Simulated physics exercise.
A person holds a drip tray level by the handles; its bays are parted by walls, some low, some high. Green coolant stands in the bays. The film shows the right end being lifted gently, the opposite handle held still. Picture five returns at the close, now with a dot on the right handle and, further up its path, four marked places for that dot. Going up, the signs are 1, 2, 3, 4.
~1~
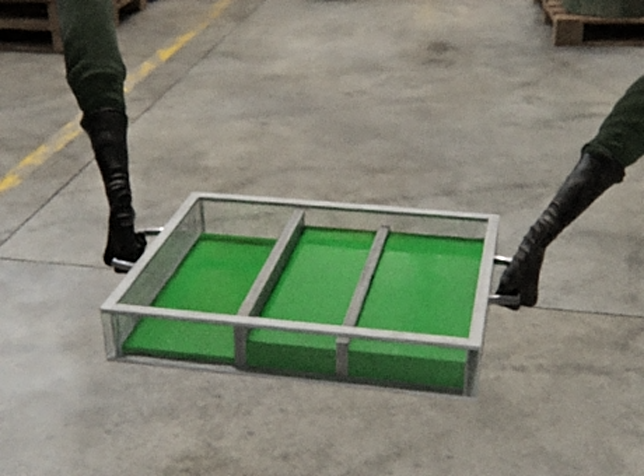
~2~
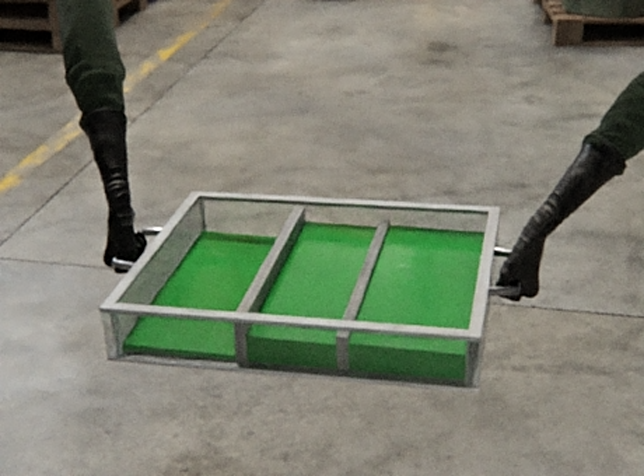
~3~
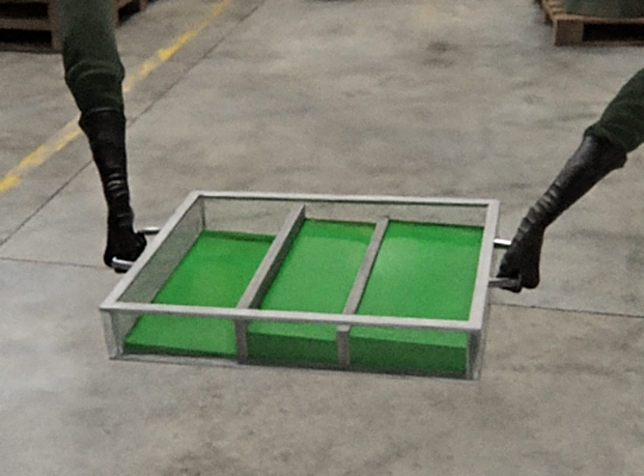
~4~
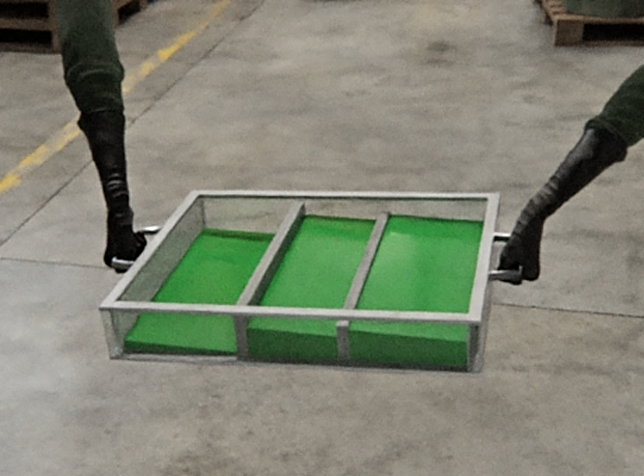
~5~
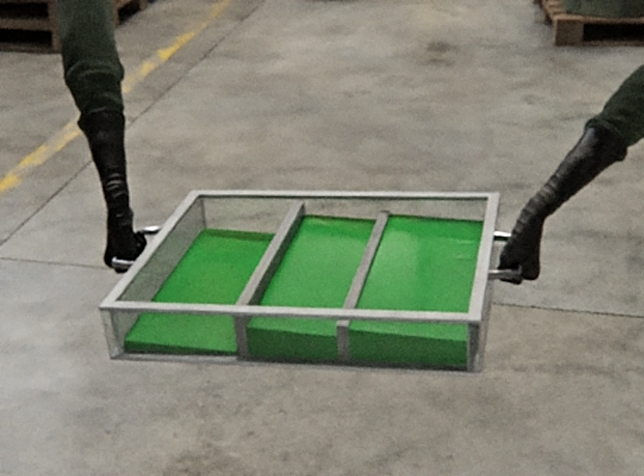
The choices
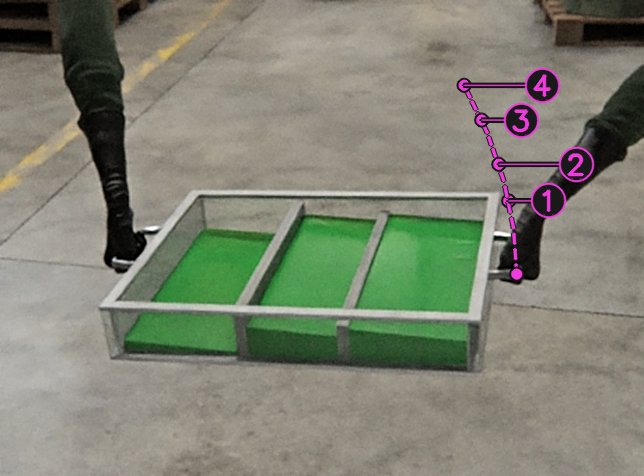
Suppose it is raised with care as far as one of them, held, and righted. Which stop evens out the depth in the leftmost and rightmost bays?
Mark 2.
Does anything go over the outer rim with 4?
Yes, some is lost.
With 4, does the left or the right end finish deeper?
The left end bay.
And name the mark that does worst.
4 it is.
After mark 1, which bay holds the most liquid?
It is the middle one.
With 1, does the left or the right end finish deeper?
The right end bay.
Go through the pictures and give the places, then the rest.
In the first frame, the tray is level; deepest in the right bay, at (421, 289), shallowest in the left; right handle at (517, 281).
The second frame shows tipped about 1° down to the left; no wall is crossed; right handle at (518, 272).
The third frame shows tipped about 3° down to the left; no wall is crossed; right handle at (518, 264).
The fourth frame shows tipped about 4° down to the left; no wall is crossed; right handle at (518, 256).
The fifth frame shows tipped about 4° down to the left; deepest in the right bay, at (422, 270), shallowest in the left; right handle at (518, 256).
In magenta, 1 at (508, 200); 2 at (498, 164); 3 at (481, 120); 4 at (464, 85).
For mark 1, the right end bay stands much deeper than the other; nothing spills.
For mark 2, the two end bays stand about equally deep; nothing spills.
For mark 3, the left end bay stands much deeper than the other; nothing spills.
For mark 4, the left end bay stands much deeper than the other; about 16 % goes over the rim.
